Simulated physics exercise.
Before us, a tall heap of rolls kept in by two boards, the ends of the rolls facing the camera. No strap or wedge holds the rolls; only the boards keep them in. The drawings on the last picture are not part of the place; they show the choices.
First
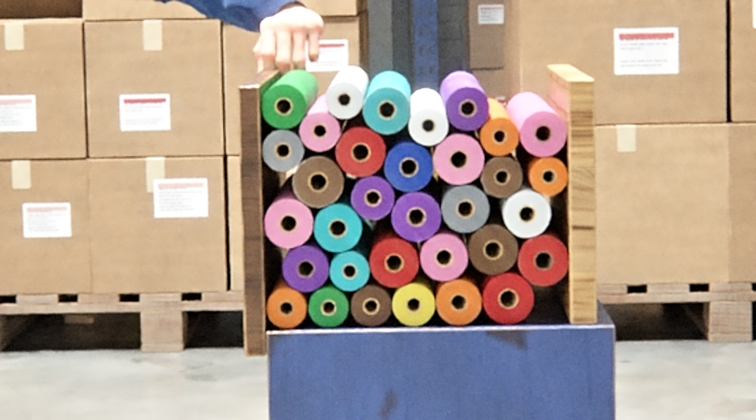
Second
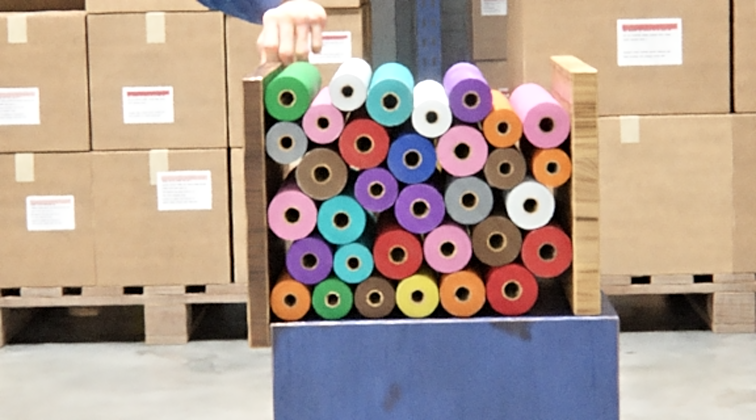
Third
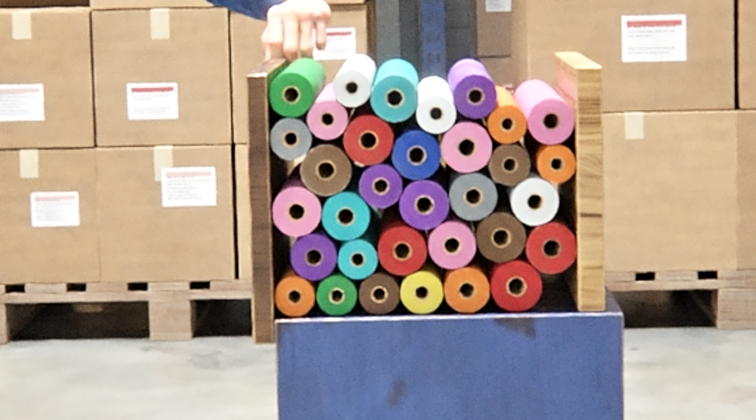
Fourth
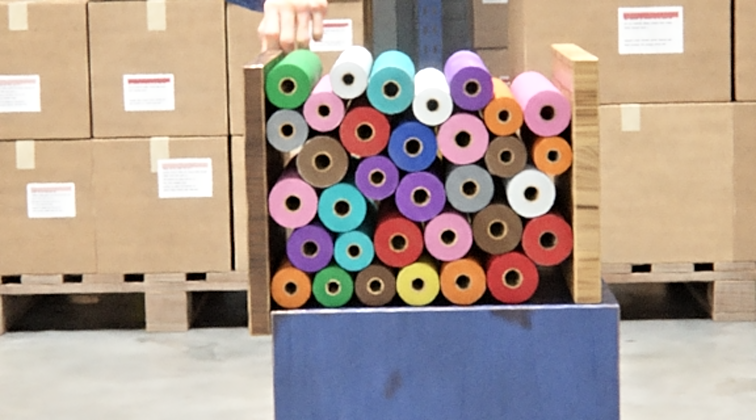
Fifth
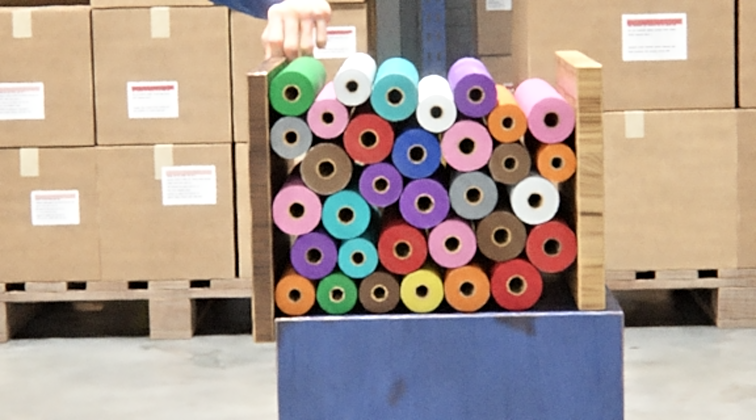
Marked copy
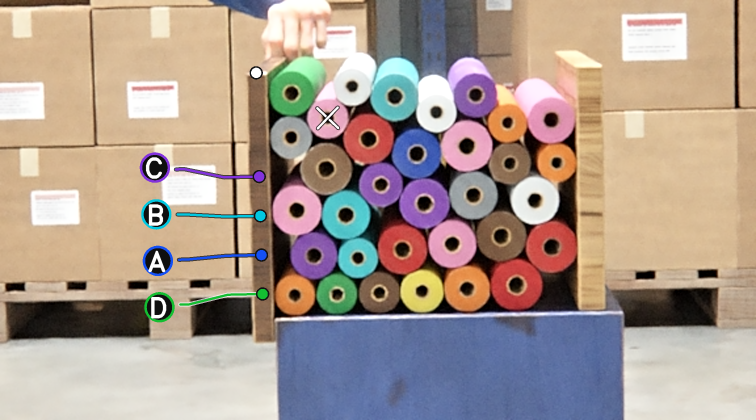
A hand rests on the left board while the stacked colourful rolls stay in place.
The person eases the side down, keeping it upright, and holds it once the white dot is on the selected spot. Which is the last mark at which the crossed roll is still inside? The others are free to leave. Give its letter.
The lowest mark that will do is C.
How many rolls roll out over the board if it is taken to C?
The count is one.
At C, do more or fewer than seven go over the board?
Fewer than seven.
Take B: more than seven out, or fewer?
It loses fewer than seven.
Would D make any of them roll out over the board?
At D: Yes.
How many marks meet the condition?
The number is one.
On the marked copy, A at (261, 255); B at (260, 216); C at (259, 177); D at (262, 294); the cross at (328, 118); the white dot at (256, 73).
Taking C. A third of the way, top of the board (269, 127).
Two thirds of the way, top of the board (271, 176).
When it is over, top of the board (271, 176), one out over the board, the crossed one still inside.
As for the rest, A lets the crossed one out; B lets the crossed one out; D lets the crossed one out.
